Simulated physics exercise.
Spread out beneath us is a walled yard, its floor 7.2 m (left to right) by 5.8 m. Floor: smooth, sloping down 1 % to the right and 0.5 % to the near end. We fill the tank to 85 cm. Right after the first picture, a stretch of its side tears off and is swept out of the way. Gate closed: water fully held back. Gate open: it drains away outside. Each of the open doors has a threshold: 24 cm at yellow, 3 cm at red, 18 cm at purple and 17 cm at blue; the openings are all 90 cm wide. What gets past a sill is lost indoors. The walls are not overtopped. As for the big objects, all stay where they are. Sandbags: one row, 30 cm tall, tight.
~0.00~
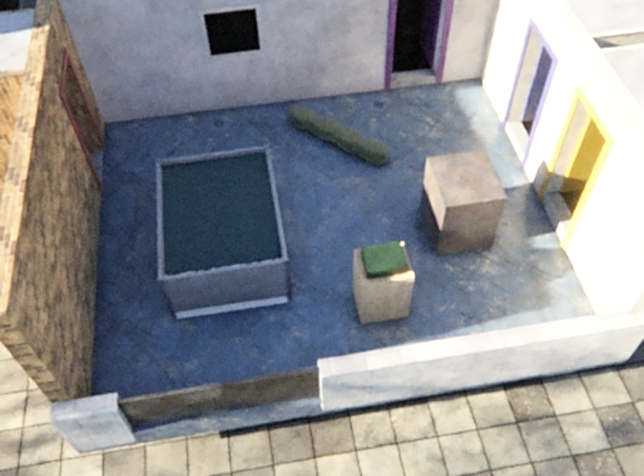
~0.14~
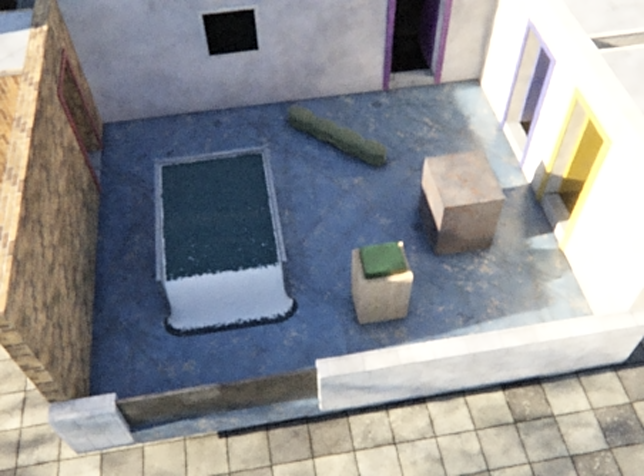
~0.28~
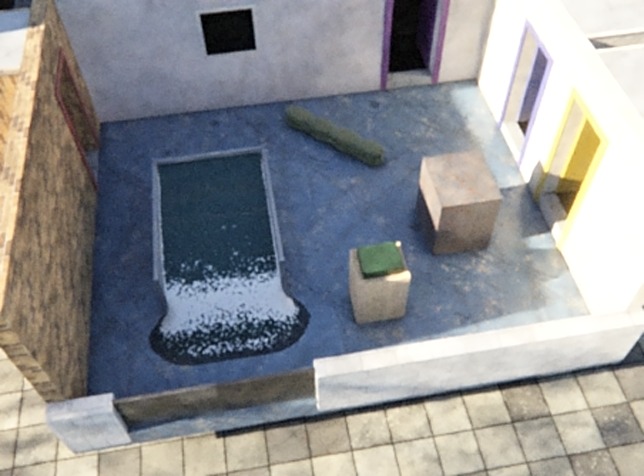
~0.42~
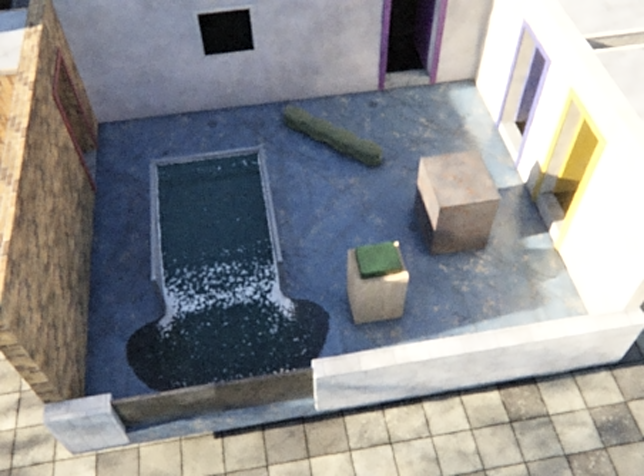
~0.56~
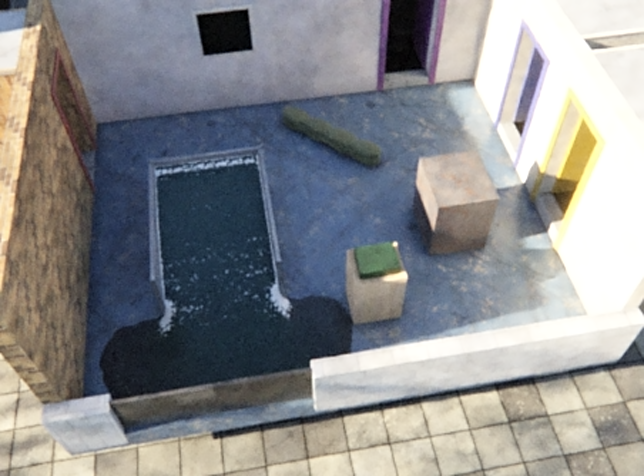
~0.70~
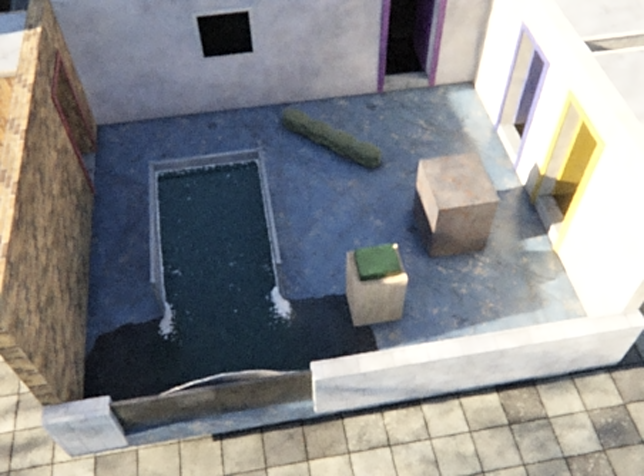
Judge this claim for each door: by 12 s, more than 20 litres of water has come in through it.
Verdicts: The yellow door, false; the red door, true; the purple door, false; the blue door, false.
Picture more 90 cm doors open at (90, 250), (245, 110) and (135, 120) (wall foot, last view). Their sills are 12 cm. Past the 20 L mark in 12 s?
The first one doesn't reach it, the second one doesn't reach it, and the third one exceeds it.
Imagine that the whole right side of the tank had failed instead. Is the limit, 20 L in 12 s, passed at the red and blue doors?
Red: Beyond limit; blue: Beyond limit.
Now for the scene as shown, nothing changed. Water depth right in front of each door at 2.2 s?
Depths: Yellow door 0 cm, red door 0 cm, purple door 0 cm, blue door 0 cm.
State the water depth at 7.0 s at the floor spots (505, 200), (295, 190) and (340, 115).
First 9 cm, then 9 cm, then 8 cm.
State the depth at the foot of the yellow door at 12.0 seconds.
About 15.0 cm deep.
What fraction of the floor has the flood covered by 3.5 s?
Around 60 per cent wet.
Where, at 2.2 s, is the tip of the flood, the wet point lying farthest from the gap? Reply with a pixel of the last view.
I'd put it close to (590, 342).
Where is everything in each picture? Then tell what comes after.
The first picture shows still water, 85 cm deep, in the tank at (219, 211).
In the second picture, water pours out at (227, 292) and has run 0.9 m, to (169, 320); typically 11 cm deep outside, 85 cm at the tank's back.
In the third picture, water pours out at (226, 294) and has run 1.1 m, to (159, 347); typically 14 cm deep outside, 85 cm at the tank's back.
In the fourth picture, water pours out at (224, 296) and has run 1.5 m, to a hidden place; typically 12 cm deep outside, 82 cm at the tank's back.
In the fifth picture, water pours out at (223, 297) and has run 1.9 m, to a hidden place; typically 11 cm deep outside, 73 cm at the tank's back.
In the sixth picture, water pours out at (223, 299) and has run 2.4 m, to a hidden place; typically 11 cm deep outside, 72 cm at the tank's back.
After 1.4 s water covers 20 % of the floor and is deepest (64 cm) near (82, 425); yellow door not reached, red door not reached, purple door not reached, blue door not reached.
After 2.2 s water covers 35 % of the floor and is deepest (54 cm) near (97, 423); yellow door not reached, red door not reached, purple door not reached, blue door not reached.
After 3.5 s water covers 60 % of the floor and is deepest (36 cm) near (578, 344); yellow door 18 cm at the sill, 0 L in, red door 4 cm at the sill, 0 L in, purple door not reached, blue door 4 cm at the sill, 0 L in.
After 7.0 s water covers 95 % of the floor and is deepest (18 cm) near (374, 149); yellow door 11 cm at the sill, 0 L in, red door 9 cm at the sill, 72 L in, purple door 14 cm at the sill, 0 L in, blue door 8 cm at the sill, 0 L in.
After 12.0 s water covers 95 % of the floor and is deepest (18 cm) near (578, 344); yellow door 15 cm at the sill, 0 L in, red door 3 cm at the sill, 102 L in, purple door 11 cm at the sill, 0 L in, blue door 11 cm at the sill, 0 L in.
